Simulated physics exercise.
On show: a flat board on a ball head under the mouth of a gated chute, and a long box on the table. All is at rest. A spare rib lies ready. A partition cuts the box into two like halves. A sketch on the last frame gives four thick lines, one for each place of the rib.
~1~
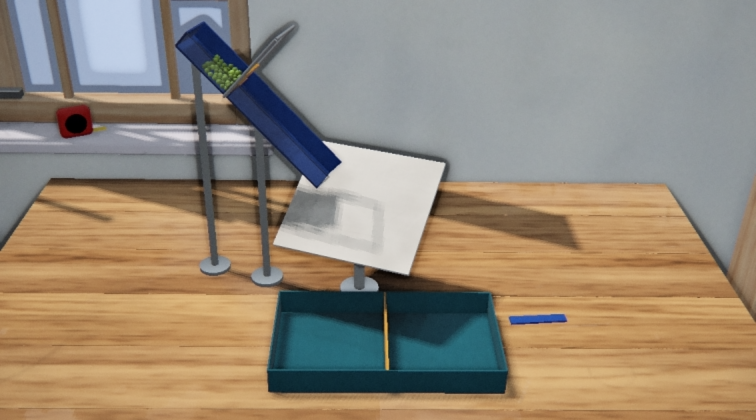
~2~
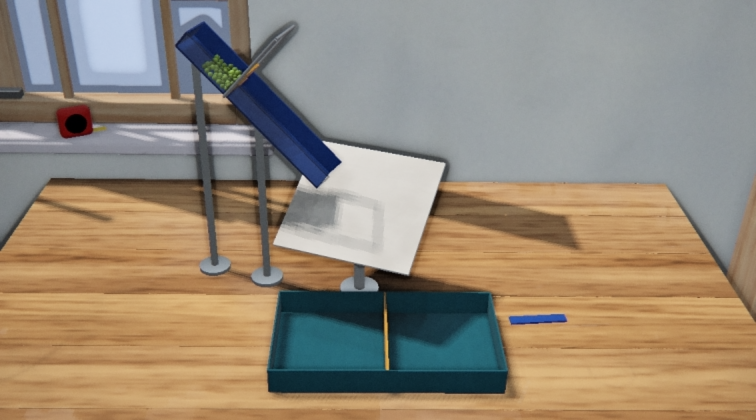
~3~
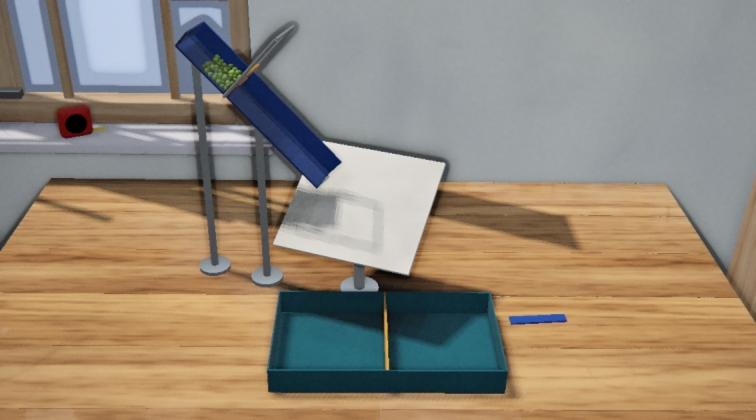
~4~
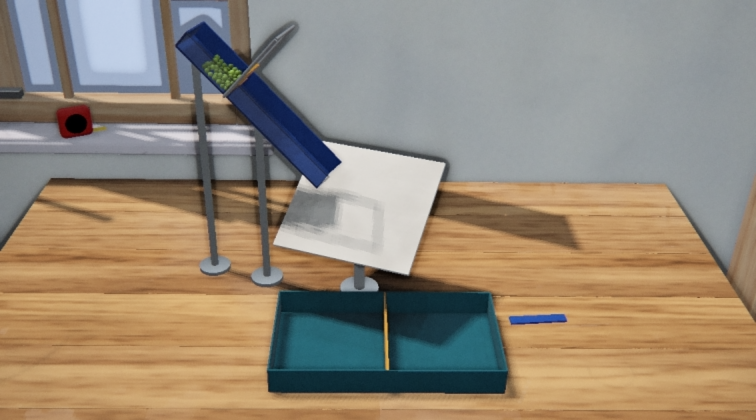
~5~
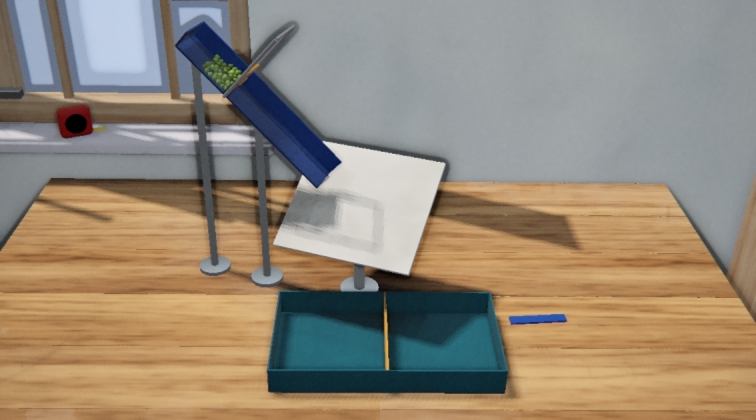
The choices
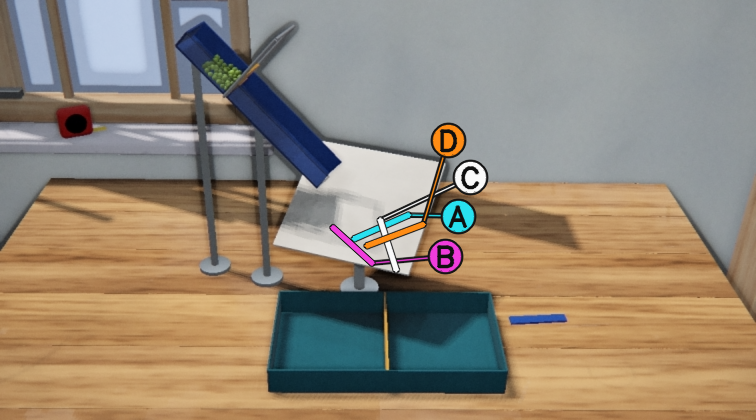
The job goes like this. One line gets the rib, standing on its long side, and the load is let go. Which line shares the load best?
C works best here.
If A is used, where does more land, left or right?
More lands on the left.
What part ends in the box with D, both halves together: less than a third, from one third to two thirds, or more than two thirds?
Line D gives more than two thirds.
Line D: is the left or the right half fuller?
Left.
On the marked copy, line A from (408, 215) to (354, 238); line B from (332, 227) to (372, 263); line C from (380, 219) to (396, 269); line D from (423, 224) to (367, 245).
For line A, of what is caught, almost all in the left half, about a tenth in the right.
For line B, of what is caught, about a tenth in the left half, the larger part in the right.
For line C, of what is caught, roughly half in the left half, roughly half in the right.
For line D, of what is caught, almost all in the left half, about a tenth in the right.
